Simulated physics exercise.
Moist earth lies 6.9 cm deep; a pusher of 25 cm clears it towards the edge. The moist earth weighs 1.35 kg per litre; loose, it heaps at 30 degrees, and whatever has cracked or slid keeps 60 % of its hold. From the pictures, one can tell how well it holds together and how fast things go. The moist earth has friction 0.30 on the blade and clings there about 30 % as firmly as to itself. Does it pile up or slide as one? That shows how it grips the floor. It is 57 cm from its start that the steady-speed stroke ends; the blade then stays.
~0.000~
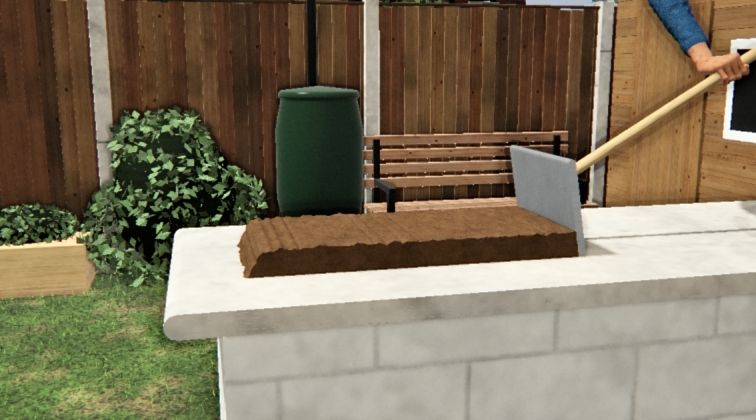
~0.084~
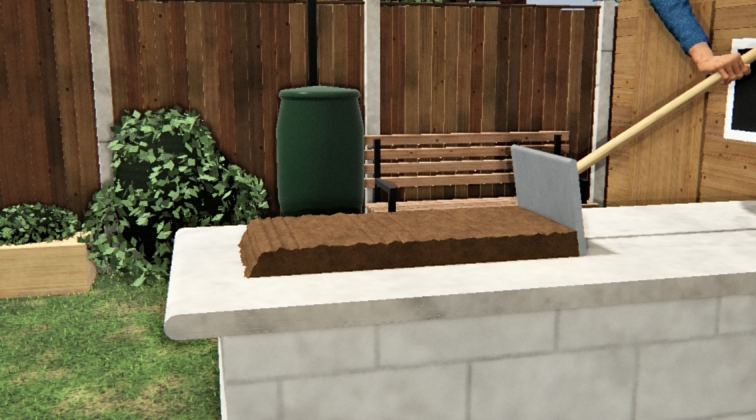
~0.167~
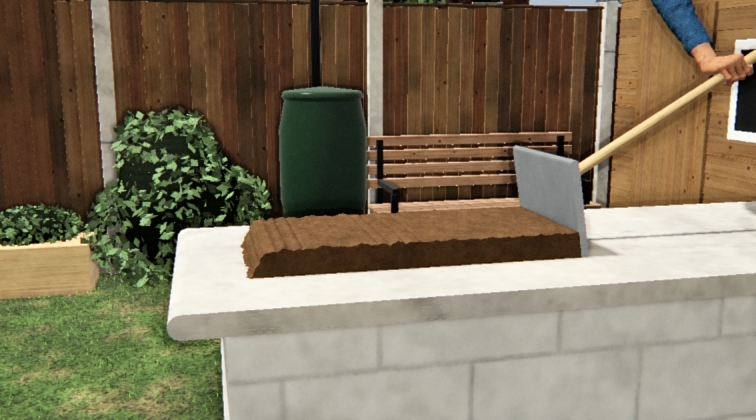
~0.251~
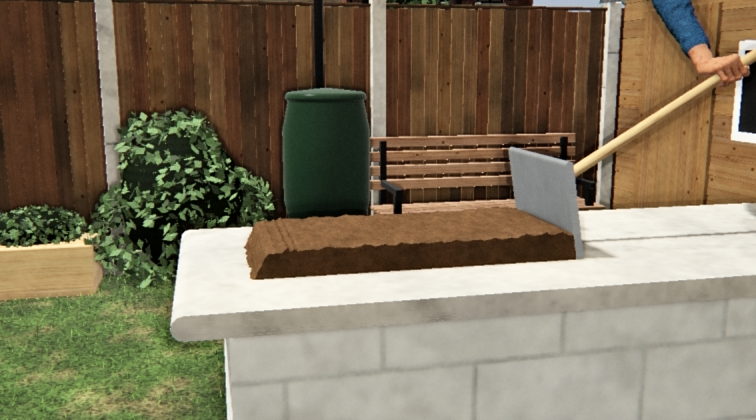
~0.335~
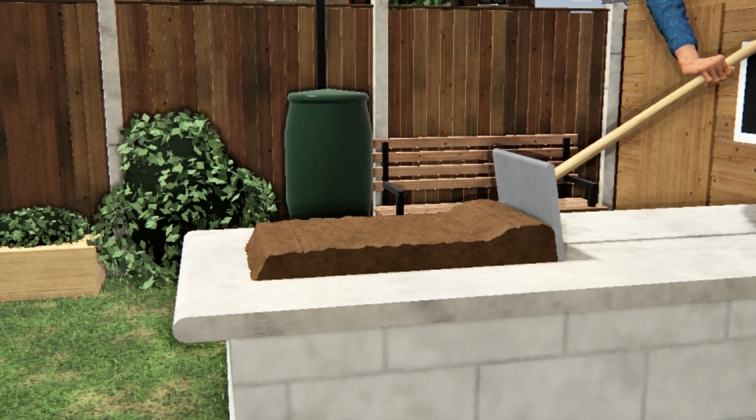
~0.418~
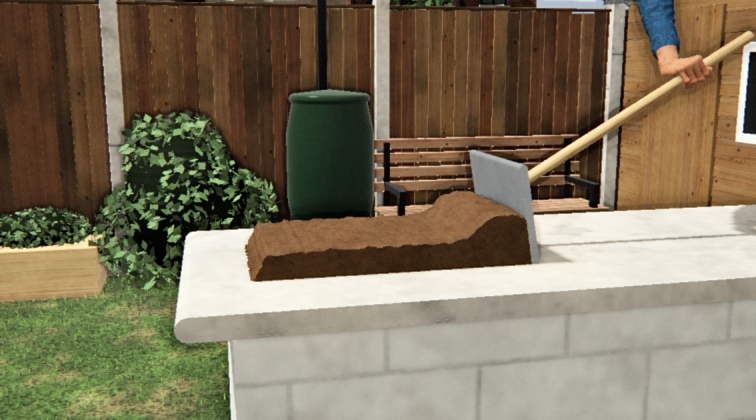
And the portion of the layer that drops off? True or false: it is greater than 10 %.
True.
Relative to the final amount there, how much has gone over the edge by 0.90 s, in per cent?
Some 0 per cent.
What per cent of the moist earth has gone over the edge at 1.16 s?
The share sits close to 18 %.
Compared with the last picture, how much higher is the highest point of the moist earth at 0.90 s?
Some 1.5 cm.
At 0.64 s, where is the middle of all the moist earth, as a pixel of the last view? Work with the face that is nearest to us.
Near face, approx. (355, 255).
After 0.64 s, 0 % has gone over the edge.
After 0.90 s, 0 % has gone over the edge.
After 1.16 s, 18 % has gone over the edge.
After 1.42 s, 24 % has gone over the edge.
After 1.52 s, 24 % has gone over the edge.
